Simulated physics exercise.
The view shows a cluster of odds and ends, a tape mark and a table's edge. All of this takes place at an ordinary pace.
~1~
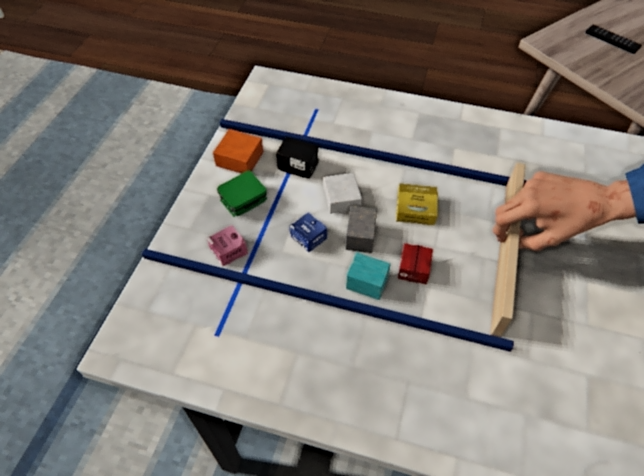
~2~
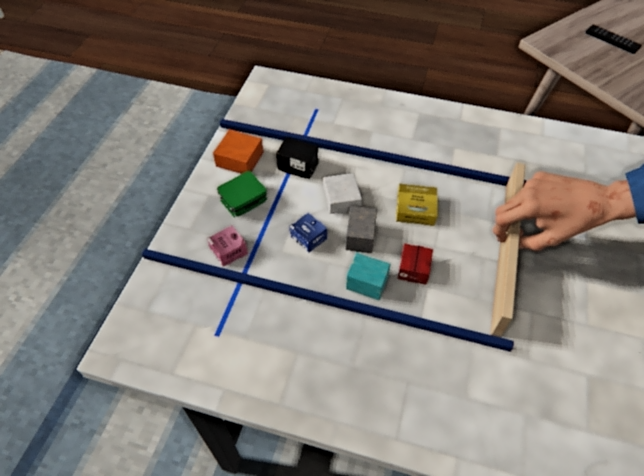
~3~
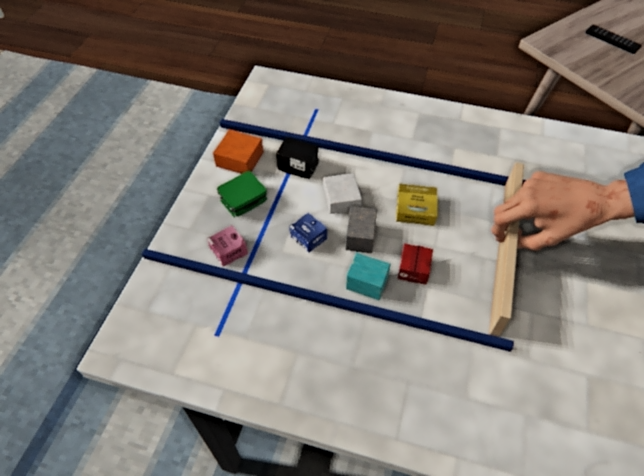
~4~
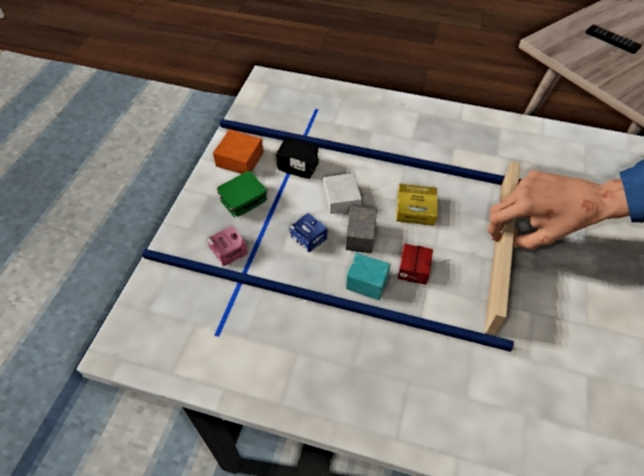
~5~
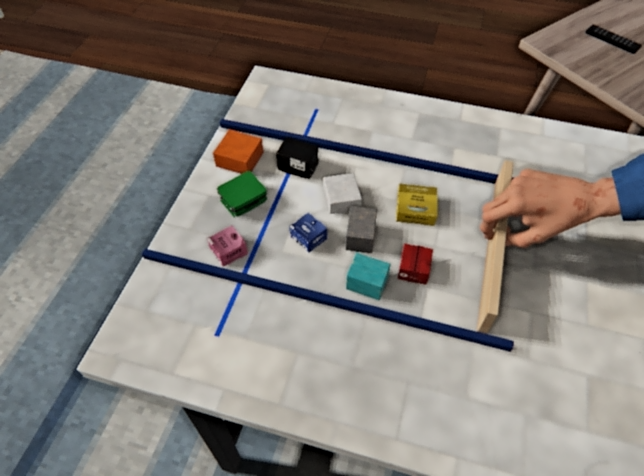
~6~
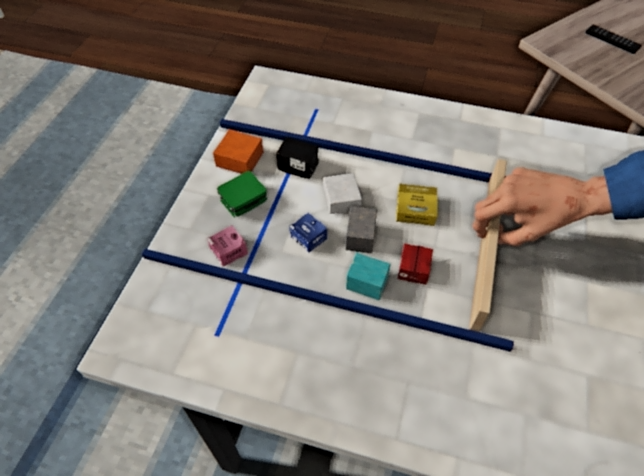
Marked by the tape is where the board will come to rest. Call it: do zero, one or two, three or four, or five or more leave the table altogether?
Zero.
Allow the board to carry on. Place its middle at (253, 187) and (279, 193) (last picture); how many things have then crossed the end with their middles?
Counts for the two places are 1 and 0.
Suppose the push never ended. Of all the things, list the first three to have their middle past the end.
Orange block, green case, white block.
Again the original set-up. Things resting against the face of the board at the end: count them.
Count: 4.
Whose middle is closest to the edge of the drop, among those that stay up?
It would be the orange block.
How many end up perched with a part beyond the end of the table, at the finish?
Things overhanging at the end: 1.
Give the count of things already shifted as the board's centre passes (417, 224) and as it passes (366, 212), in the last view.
First 2, then 7.
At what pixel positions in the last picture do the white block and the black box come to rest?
Listed in order, first is (235, 167) and the other is (252, 140).
Early on, none off yet; orange block at rest near (239, 153); green case at rest near (243, 195); pink box at rest near (228, 246).
Finally, the number that fall off is zero.
